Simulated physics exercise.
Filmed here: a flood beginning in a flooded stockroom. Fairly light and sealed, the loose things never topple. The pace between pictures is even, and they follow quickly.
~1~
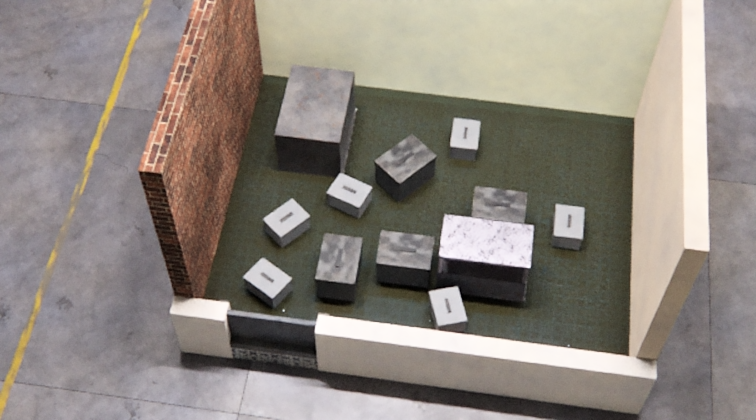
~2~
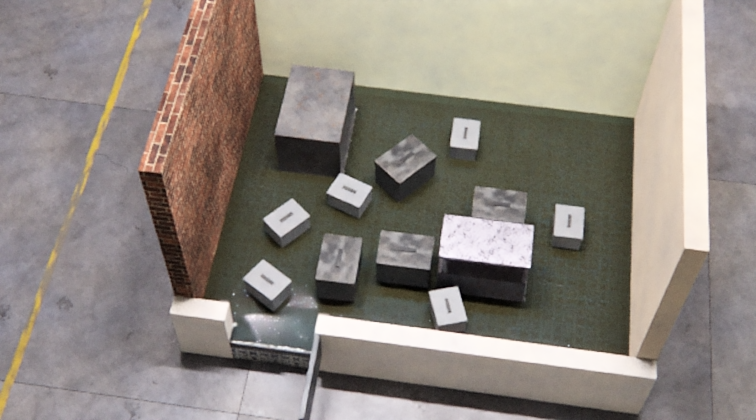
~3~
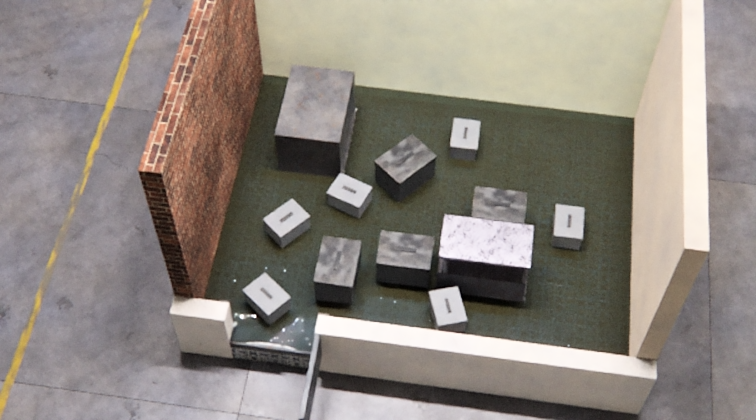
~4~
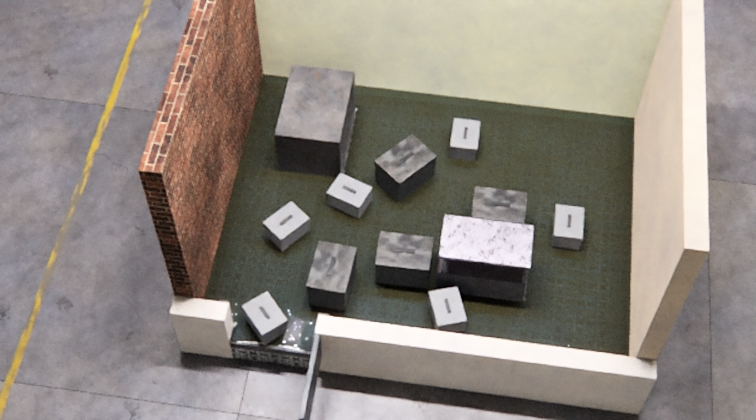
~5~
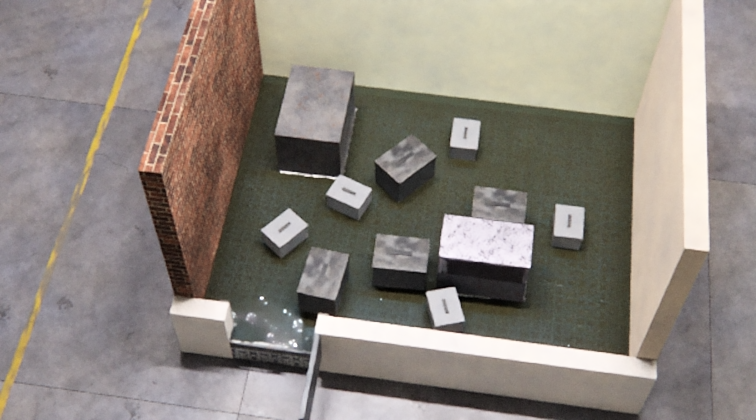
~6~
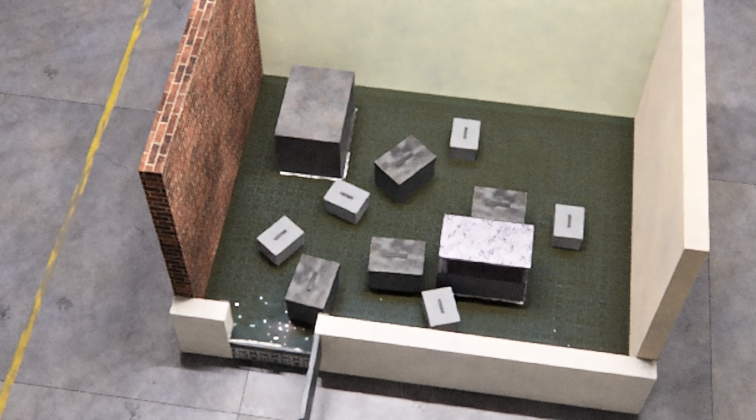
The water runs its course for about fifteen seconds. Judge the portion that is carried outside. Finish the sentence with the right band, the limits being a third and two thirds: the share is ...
The share is two thirds or more.
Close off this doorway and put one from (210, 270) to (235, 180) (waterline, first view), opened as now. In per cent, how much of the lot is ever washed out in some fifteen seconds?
About 70 %.
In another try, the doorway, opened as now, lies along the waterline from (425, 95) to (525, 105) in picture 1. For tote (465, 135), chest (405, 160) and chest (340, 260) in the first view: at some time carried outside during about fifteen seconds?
Looking at them in turn, number one is flushed away, number two is flushed away, and number three is held back.
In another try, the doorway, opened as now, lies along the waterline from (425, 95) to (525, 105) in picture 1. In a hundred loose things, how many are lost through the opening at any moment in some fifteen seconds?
Some 60 per cent.
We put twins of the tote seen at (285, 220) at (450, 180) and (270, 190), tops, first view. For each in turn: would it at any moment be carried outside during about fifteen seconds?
Following the list, the first is escaping and the second is escaping.
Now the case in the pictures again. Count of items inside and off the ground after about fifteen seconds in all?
So that is 3.
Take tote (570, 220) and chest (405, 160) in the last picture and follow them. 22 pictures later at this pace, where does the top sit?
Estimated positions: (547, 238); (280, 268).
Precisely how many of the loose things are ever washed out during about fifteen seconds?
You get 7.
A moment on, 2 of 10 are out; 8 afloat.
Next, 4 of 10 are out; 6 afloat.
Later, 6 of 10 are out; 4 afloat.
In the end, 7 of 10 are out; 3 afloat.
